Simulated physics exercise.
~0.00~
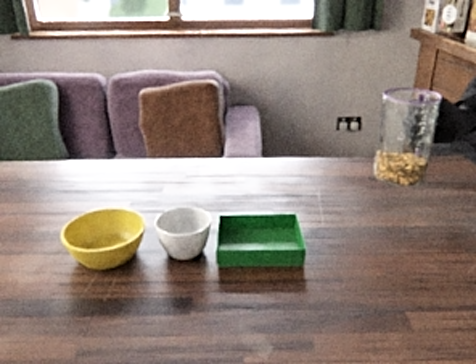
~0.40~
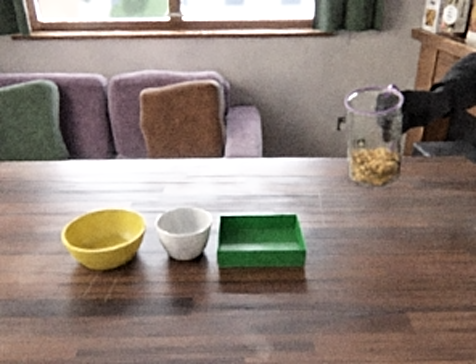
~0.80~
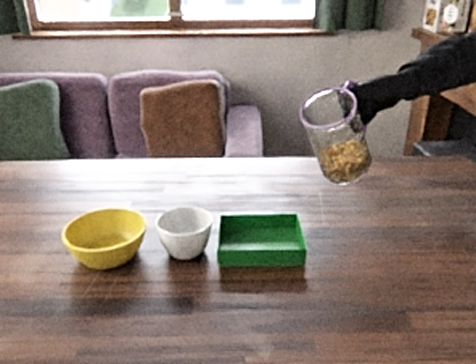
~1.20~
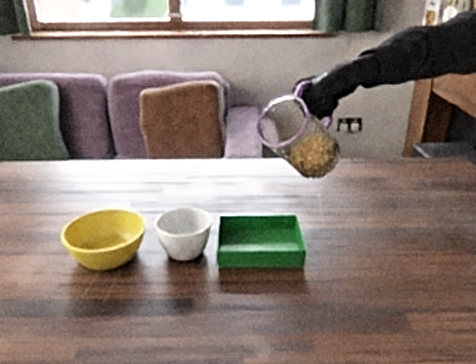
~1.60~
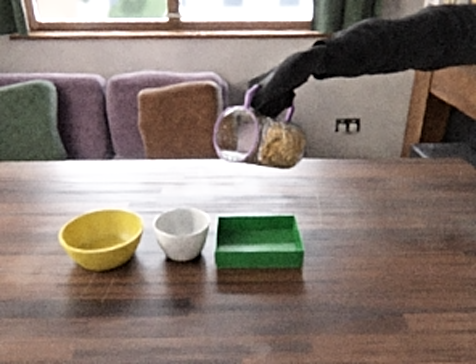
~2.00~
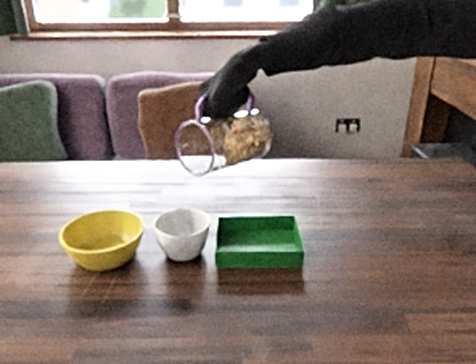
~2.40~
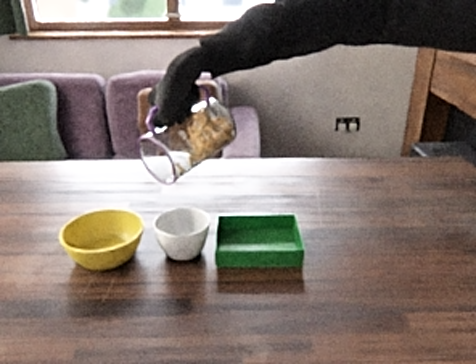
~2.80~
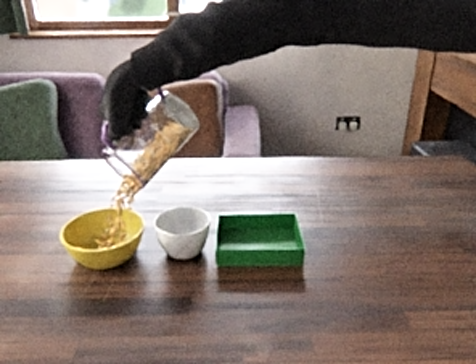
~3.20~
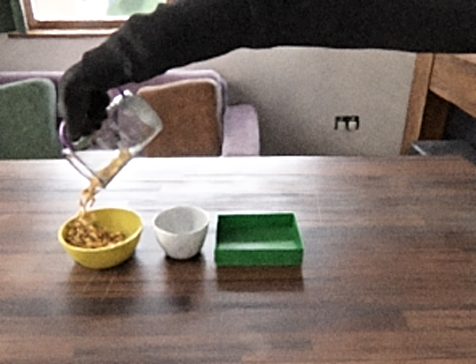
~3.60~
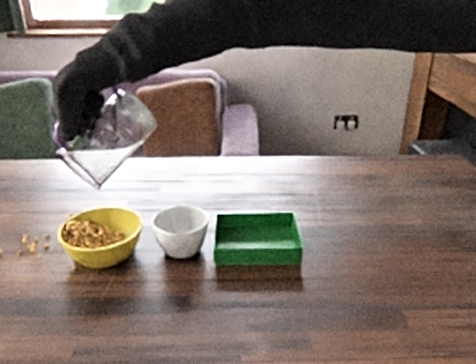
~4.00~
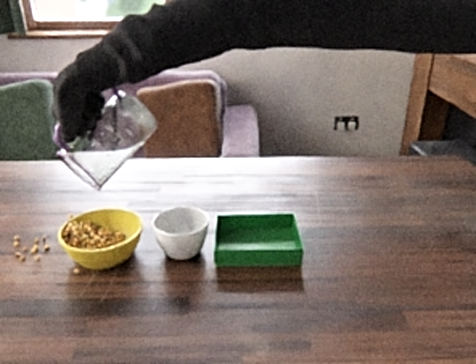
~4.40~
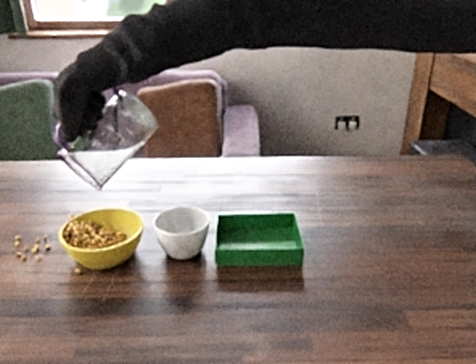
A dark-sleeved, gloved arm carried a clear jug of dried chickpeas leftward over a wooden table, past a green tin and white bowl, tipping it until they poured into the yellow bowl, where most settled while a few lay scattered beside it.
